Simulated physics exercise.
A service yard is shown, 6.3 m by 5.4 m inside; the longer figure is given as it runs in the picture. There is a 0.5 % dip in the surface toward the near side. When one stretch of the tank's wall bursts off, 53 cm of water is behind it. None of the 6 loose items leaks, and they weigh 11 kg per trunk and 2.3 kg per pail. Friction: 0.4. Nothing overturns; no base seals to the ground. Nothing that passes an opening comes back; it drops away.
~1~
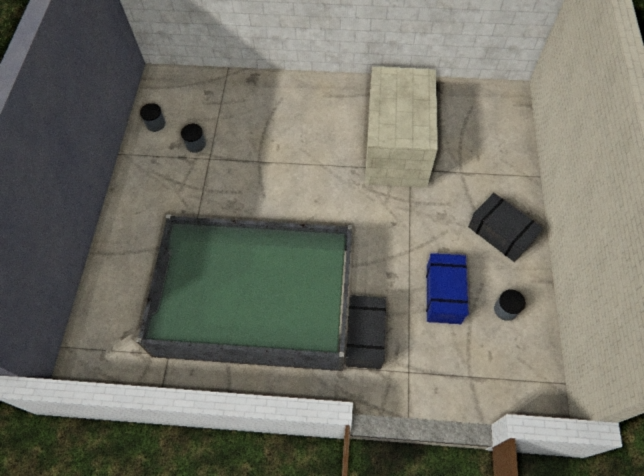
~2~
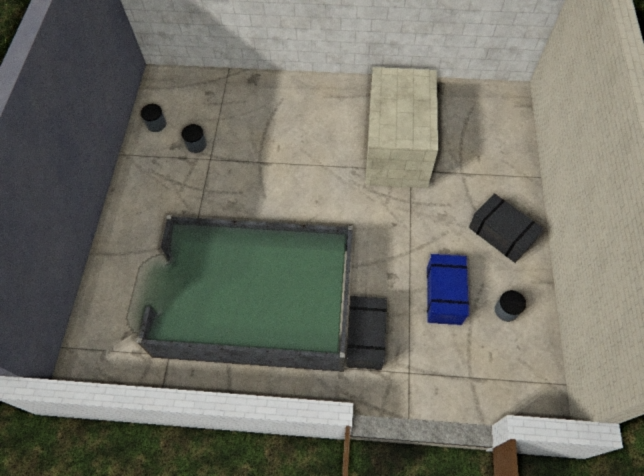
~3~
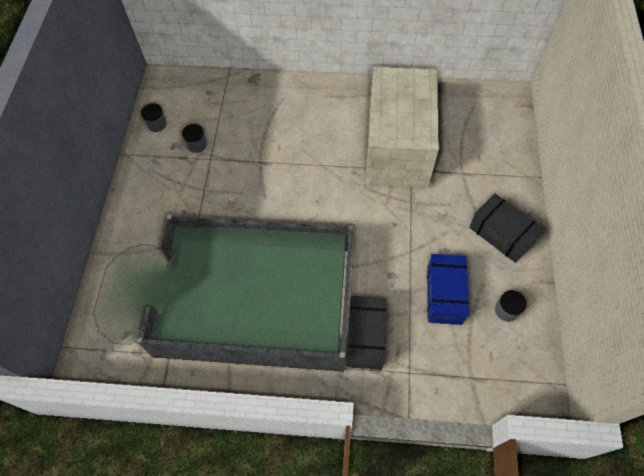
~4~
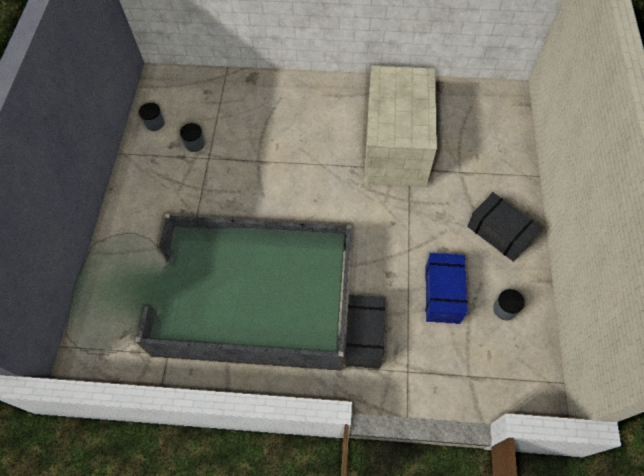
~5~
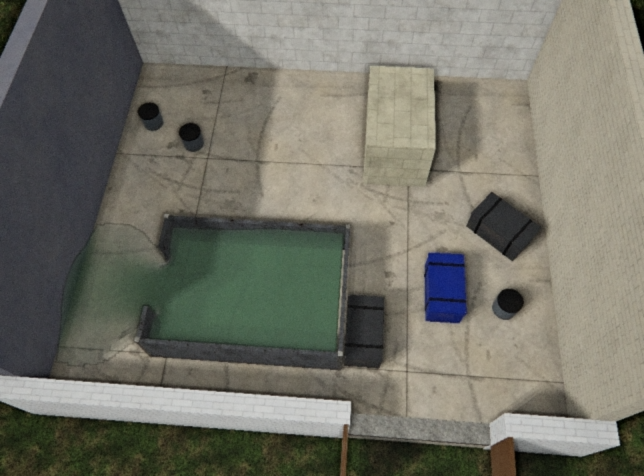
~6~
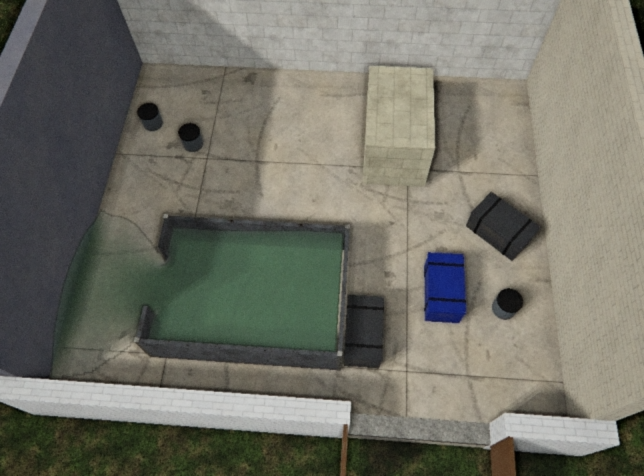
A walled service yard with a pale, cracked concrete floor is seen from high above, with grass outside its low white front wall. A low grey-walled tank of green water sits left of centre, with two dark drums behind it, a tall beige block at the back, and blue and dark trunks to the right. The tank's left side opens and green water spreads leftward across the floor to the dark wall, while the trunks and drums stay put and the camera barely shifts.
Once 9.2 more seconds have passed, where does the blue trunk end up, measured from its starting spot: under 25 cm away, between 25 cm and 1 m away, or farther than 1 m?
It keeps its spot.
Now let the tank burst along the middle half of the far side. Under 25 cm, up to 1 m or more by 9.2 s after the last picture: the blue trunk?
In that scenario the blue trunk would have shifted only slightly.
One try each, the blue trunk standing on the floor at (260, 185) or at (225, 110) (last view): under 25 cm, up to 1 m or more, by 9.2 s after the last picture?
Try one, it keeps its spot; try two, it is swept a long way.
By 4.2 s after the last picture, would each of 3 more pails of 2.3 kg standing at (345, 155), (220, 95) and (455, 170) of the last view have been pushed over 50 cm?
Taking them in the order given: Falls short, exceeds it and falls short.
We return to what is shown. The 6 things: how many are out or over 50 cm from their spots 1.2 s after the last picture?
Tally: 1.
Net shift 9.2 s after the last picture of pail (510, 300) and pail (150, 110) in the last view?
Lab note - net shifts in turn: 50 cm; 500 cm.
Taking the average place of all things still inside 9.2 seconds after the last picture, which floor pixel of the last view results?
Around (450, 245).
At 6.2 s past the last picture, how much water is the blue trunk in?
2 cm or so.
Then, 1.2 s after the last picture the blue trunk is near (447, 282), 0.0 m from its start, aground; 0 of 6 are out; 0 afloat.
Then, 3.8 s after the last picture the blue trunk is near (447, 282), 0.0 m from its start, aground; 0 of 6 are out; 2 afloat.
Then, 6.2 s after the last picture the blue trunk is near (447, 282), 0.0 m from its start, aground; 0 of 6 are out; 1 afloat.
Then, 9.2 s after the last picture the blue trunk is near (451, 282), 0.0 m from its start, aground; 0 of 6 are out; 4 afloat.
